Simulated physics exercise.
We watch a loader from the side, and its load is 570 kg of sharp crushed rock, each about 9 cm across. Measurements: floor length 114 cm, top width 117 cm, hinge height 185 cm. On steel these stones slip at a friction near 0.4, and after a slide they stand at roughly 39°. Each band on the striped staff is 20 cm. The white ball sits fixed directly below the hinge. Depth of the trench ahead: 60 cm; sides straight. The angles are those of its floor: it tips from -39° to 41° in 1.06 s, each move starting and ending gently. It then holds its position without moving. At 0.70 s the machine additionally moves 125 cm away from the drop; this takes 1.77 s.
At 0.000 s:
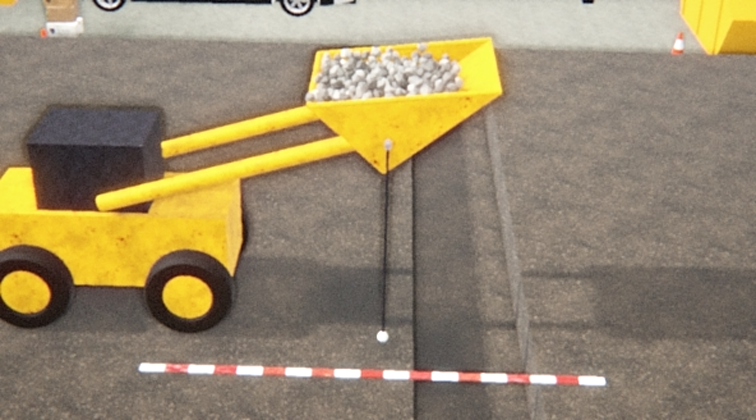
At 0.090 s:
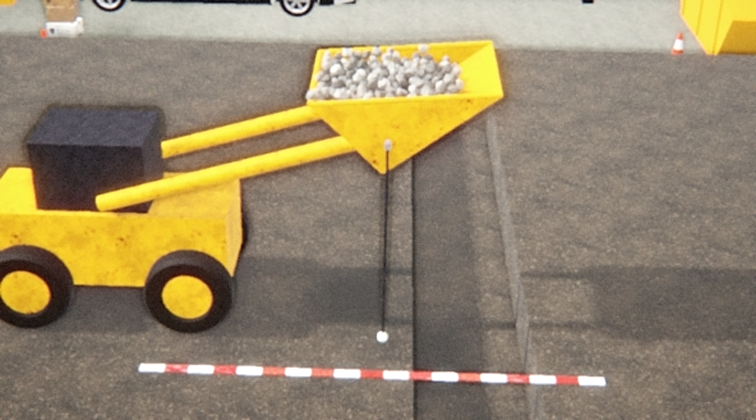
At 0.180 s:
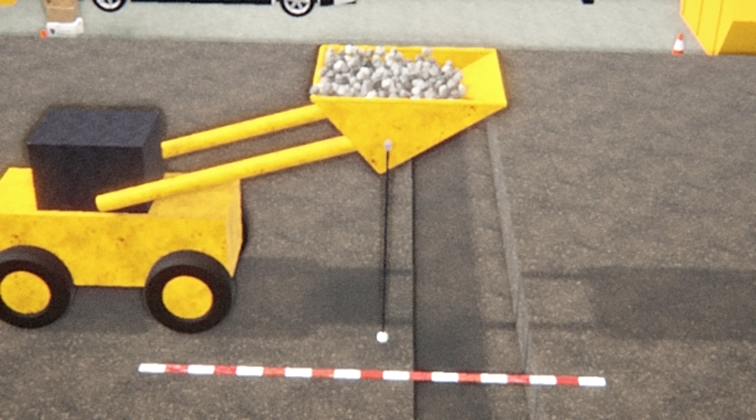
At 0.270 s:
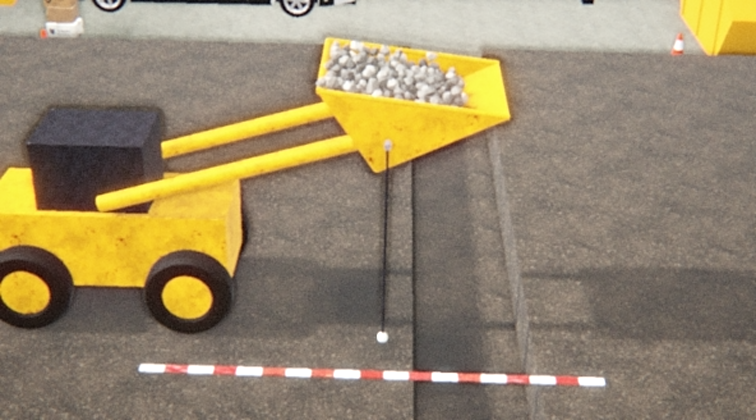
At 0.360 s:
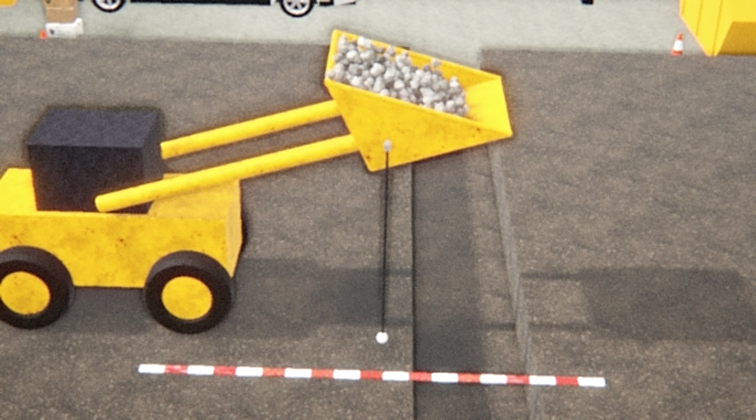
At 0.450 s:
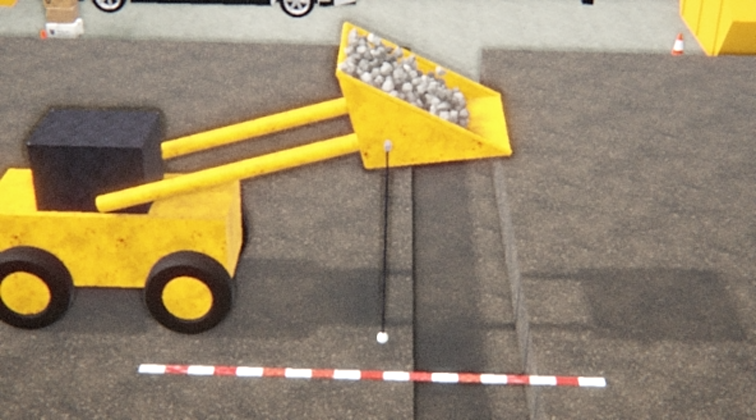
A yellow loader gradually tilts its raised bucket of grey stones downward to the right.
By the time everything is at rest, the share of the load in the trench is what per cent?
Roughly 100 %.
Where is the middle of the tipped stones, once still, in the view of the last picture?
The tipped stones centre close to (474, 348).
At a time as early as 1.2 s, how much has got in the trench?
I'd say near 40 per cent at that time.
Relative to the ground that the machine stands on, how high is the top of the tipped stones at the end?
Top of heap: Near 10 cm under ground level.
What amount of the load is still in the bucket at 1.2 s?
Held: Approx. 60 %.
After 0.8 s the floor is at 29°; 100 % in the bucket; the foremost stones are at (470, 175).
After 1.2 s the floor is at 41°; 62 % in the bucket, 38 % in the trench; the foremost stones are at (493, 292).
After 2.9 s the floor is at 41°; 0 % in the bucket, 100 % in the trench; the foremost stones are at (519, 355).
After 5.8 s the floor is at 41°; 0 % in the bucket, 100 % in the trench; the foremost stones are at (519, 355).
